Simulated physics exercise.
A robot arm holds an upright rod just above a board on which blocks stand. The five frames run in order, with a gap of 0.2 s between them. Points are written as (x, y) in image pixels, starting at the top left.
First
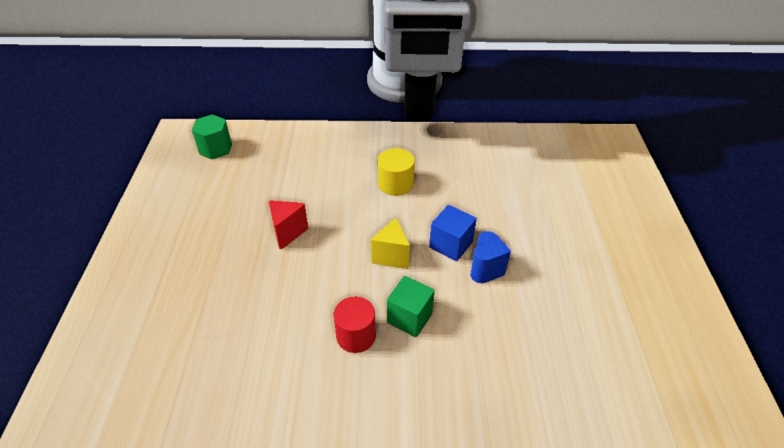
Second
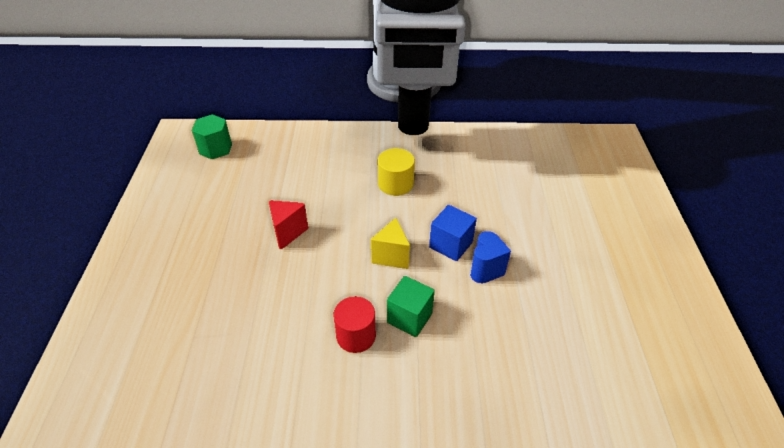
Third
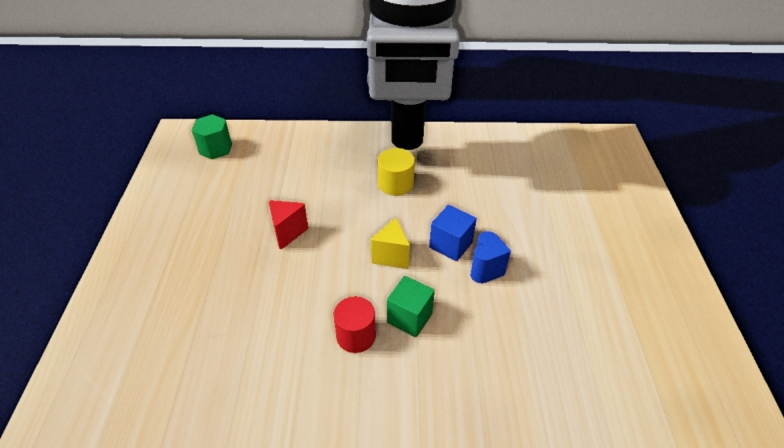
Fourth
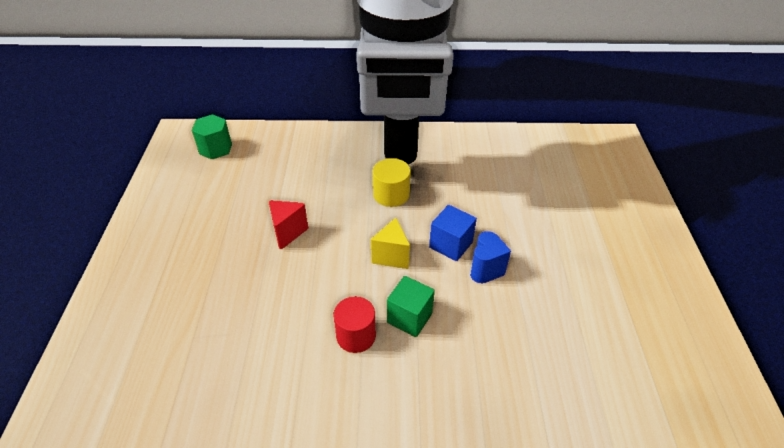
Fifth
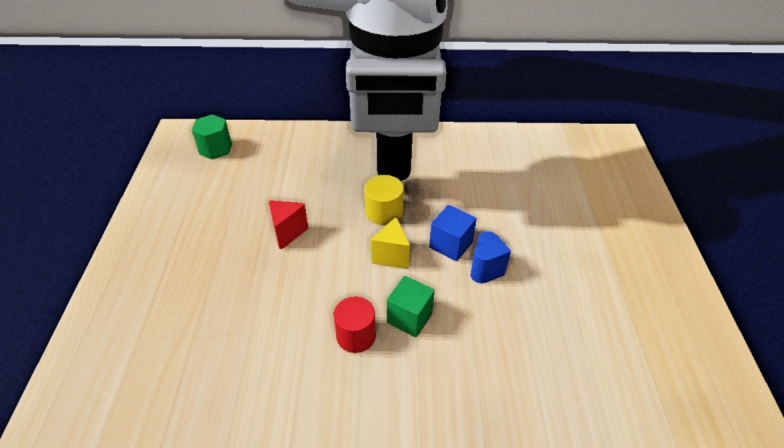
A robot arm with a dark upright rod reaches over the far edge of a pale wooden board, seen from above and in front by a still camera. A green block sits far left, a red triangular one left, yellow ones centrally, blue ones right, and red and green ones nearer. The rod moves forward and slightly left, pushing the yellow cylinder toward the yellow triangular block.
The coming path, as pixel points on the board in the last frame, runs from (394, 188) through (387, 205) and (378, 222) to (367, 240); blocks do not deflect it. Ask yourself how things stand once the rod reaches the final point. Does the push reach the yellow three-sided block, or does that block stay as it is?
Its place changes.
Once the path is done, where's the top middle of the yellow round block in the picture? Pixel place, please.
In the picture, it is at (358, 245).
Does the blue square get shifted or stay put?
Well, the blue square holds its place.
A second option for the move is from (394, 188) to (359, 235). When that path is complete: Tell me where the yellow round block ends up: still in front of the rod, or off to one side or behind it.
It is still there in front.
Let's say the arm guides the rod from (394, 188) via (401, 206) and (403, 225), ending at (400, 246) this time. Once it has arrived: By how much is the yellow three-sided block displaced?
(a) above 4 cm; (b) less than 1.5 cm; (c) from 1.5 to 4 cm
The answer is c.
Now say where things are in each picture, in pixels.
In the first frame, rod tip (419, 113); block tops, yellow round block (396, 159); yellow three-sided block (392, 233); blue square (454, 220).
In the second frame, rod (413, 127); blocks unchanged.
In the third frame, rod (407, 141); blocks unchanged.
In the fourth frame, rod (401, 155); yellow round block (392, 170).
In the fifth frame, rod (394, 171); yellow round block (384, 187); yellow three-sided block (392, 233); blue square (454, 220).
The first path, step by step. Halfway along, rod (383, 197); yellow round block (372, 215).
At the end, rod (366, 223); yellow round block (358, 245); yellow three-sided block (396, 243), turned 20° anticlockwise; blue square in place.
